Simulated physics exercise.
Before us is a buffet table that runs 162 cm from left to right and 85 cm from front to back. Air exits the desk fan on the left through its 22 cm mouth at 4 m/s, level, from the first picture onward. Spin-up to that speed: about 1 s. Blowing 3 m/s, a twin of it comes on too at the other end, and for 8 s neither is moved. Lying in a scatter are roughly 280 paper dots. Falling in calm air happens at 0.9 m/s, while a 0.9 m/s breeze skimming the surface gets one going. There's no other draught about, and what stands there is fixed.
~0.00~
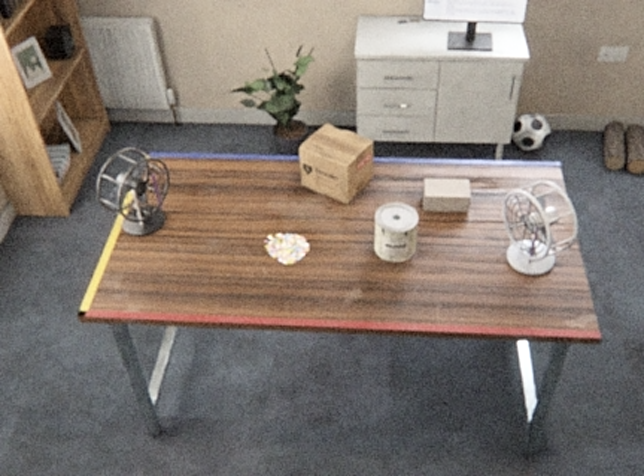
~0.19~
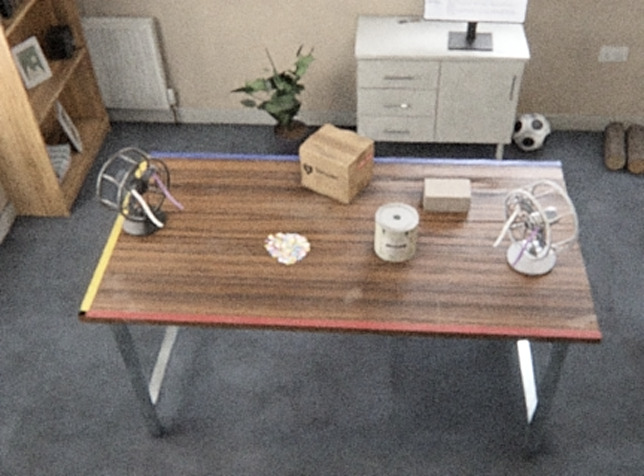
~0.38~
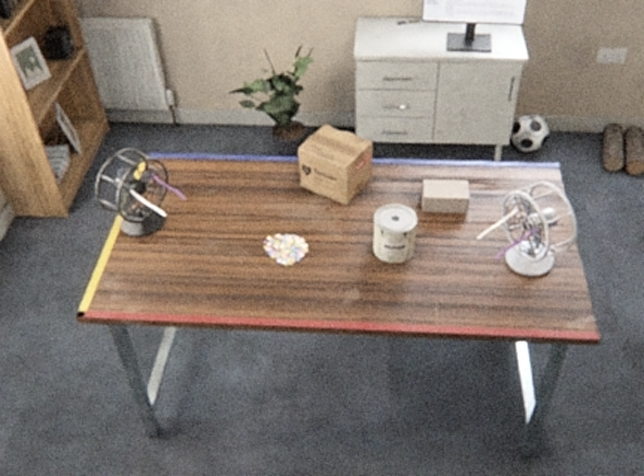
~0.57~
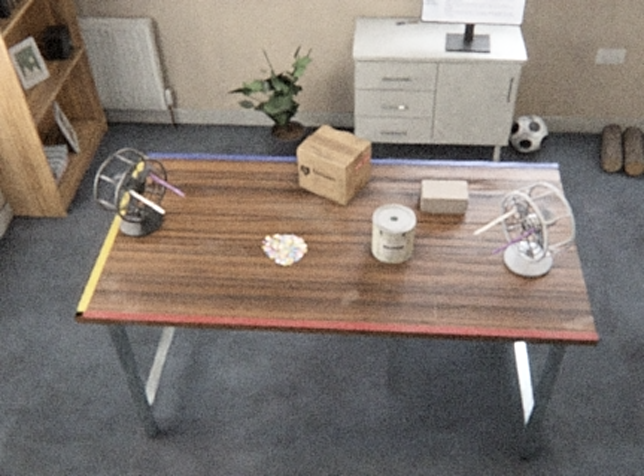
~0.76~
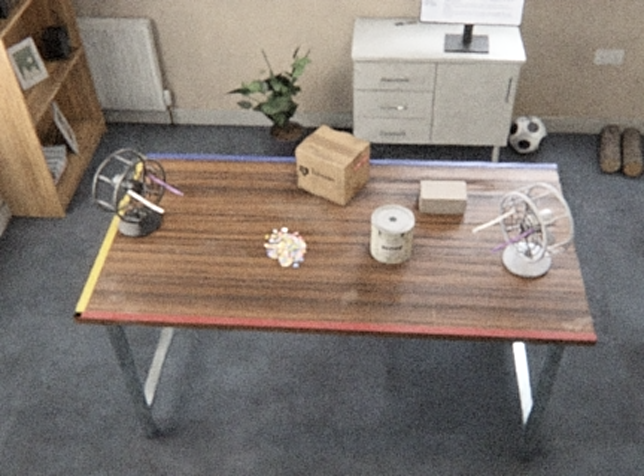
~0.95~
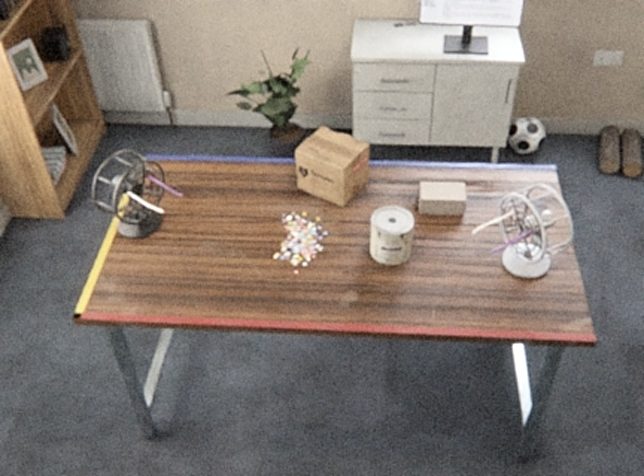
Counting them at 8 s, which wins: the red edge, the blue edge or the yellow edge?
The blue one wins.
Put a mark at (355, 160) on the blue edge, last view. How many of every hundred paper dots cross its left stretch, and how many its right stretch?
0 % left, 60 % right.
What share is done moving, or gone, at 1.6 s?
I would put it at around 5 %.
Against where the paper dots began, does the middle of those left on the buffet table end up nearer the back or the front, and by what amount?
Net drift is to the rear by close to 30 cm.
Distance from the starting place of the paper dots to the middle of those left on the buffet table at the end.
That comes to some 40 centimetres.
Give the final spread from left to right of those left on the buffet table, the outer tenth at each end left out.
Roughly 40 cm.
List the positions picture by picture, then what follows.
The middle of the paper dots is near (286, 248), none has stirred yet, the mouth of the desk fan is at (134, 185) and that of the second one at (539, 221), in the first frame.
The middle of the paper dots is near (286, 247), none has stirred yet, the red edge is centred on (333, 327), the blue edge is centred on (348, 158) and the yellow edge is centred on (115, 225), in the second frame.
The middle of the paper dots is near (285, 248), none has stirred yet, the top of a tin is at (395, 218) and the top of a box is at (335, 144), in the third frame.
The middle of the paper dots is near (284, 249) and none has stirred yet, in the fourth frame.
The middle of the paper dots is near (287, 247), the farthest in sight from the desk fan is at (301, 259) and about 20 % have left their places, in the fifth frame.
The middle of the paper dots is near (299, 240), the farthest in sight from the desk fan is at (326, 233) and about 85 % have left their places, in the sixth frame.
After 1.6 s, 0 % are over the red edge, 21 % over the blue edge and 0 % over the yellow edge; the middle of those left on the top is near (366, 198); 5 % are gone or lie where they will stay.
After 2.6 s, 1 % are over the red edge, 46 % over the blue edge and 0 % over the yellow edge; the middle of those left on the top is near (361, 191); 52 % are gone or lie where they will stay.
After 4.4 s, 1 % are over the red edge, 56 % over the blue edge and 0 % over the yellow edge; the middle of those left on the top is near (357, 196); 67 % are gone or lie where they will stay.
After 8.0 s, at the end, 1 % are over the red edge, 62 % over the blue edge and 0 % over the yellow edge; the middle of those left on the top is near (357, 192).
